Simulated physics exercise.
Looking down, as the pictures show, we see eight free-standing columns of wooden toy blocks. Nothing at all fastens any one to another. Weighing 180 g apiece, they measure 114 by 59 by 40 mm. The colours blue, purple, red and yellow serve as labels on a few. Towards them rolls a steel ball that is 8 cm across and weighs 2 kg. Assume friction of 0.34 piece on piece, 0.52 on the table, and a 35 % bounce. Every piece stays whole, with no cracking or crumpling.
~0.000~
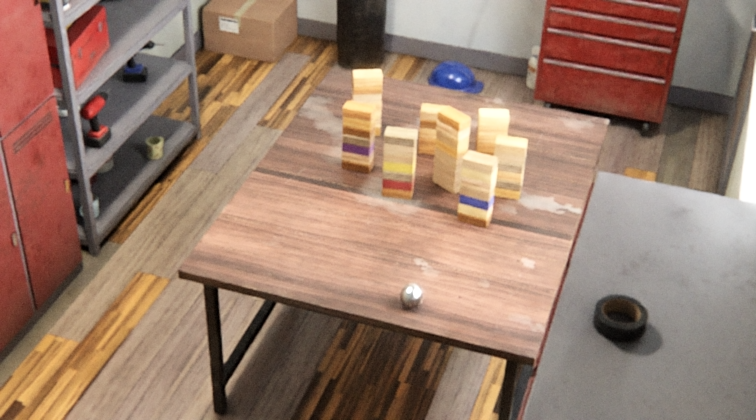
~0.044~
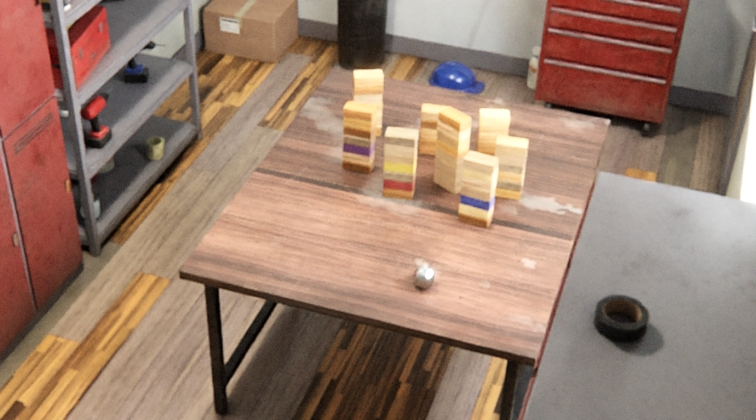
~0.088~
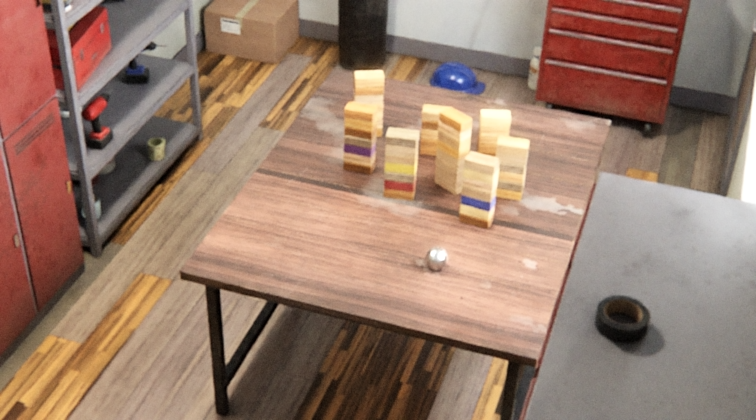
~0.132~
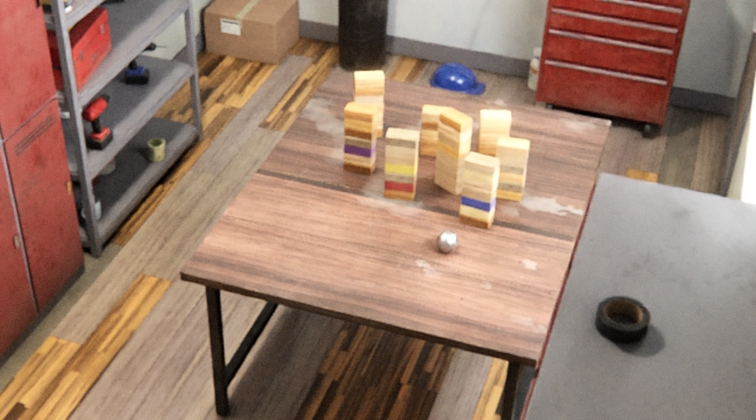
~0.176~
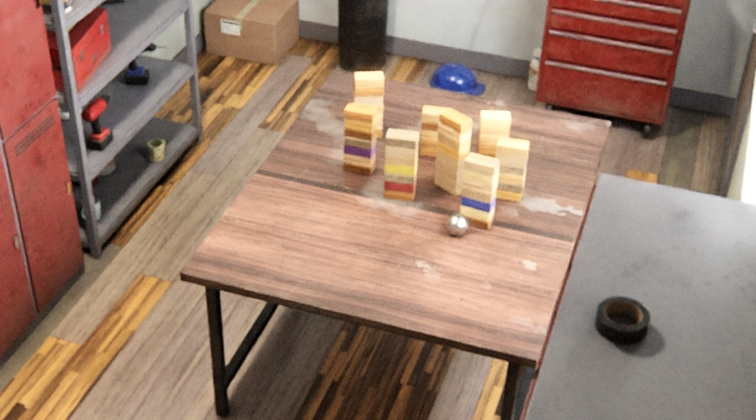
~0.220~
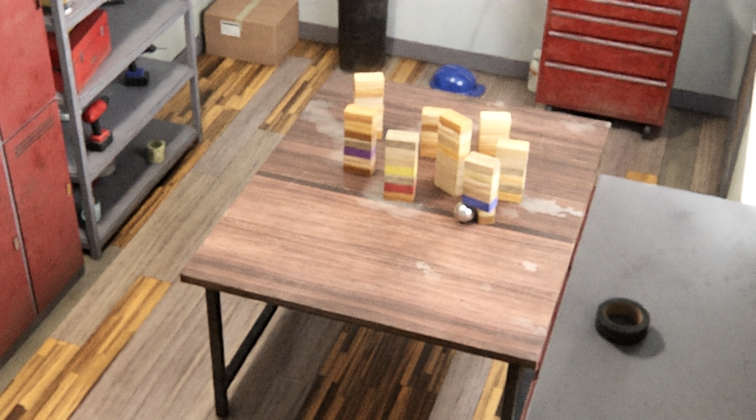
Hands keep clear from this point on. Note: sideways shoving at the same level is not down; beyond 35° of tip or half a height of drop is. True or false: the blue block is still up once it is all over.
False.
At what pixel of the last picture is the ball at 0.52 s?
You'll find it near (501, 138).
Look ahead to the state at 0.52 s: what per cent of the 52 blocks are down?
By then 15 %.
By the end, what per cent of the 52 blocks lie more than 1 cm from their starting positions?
Displaced: 35 %.
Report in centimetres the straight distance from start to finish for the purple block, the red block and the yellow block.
Moved: Purple 0, red 0, yellow 0.
Around 0.32 s, ball still moving; 5 of the 52 blocks down; blue block tipped 32°, 38 mm lower.
Around 0.52 s, ball still moving; 8 of the 52 blocks down; blue block tipped 10°, 8 cm lower.
Around 0.80 s, ball still moving; 9 of the 52 blocks down; blue block 8 cm lower.
Finally (1.3 s), ball rolling away; 9 of the 52 blocks down; blue block 8 cm lower; purple block unmoved; yellow block unmoved. Seen by the last camera, middles, blue block near (489, 213), purple block near (360, 149).
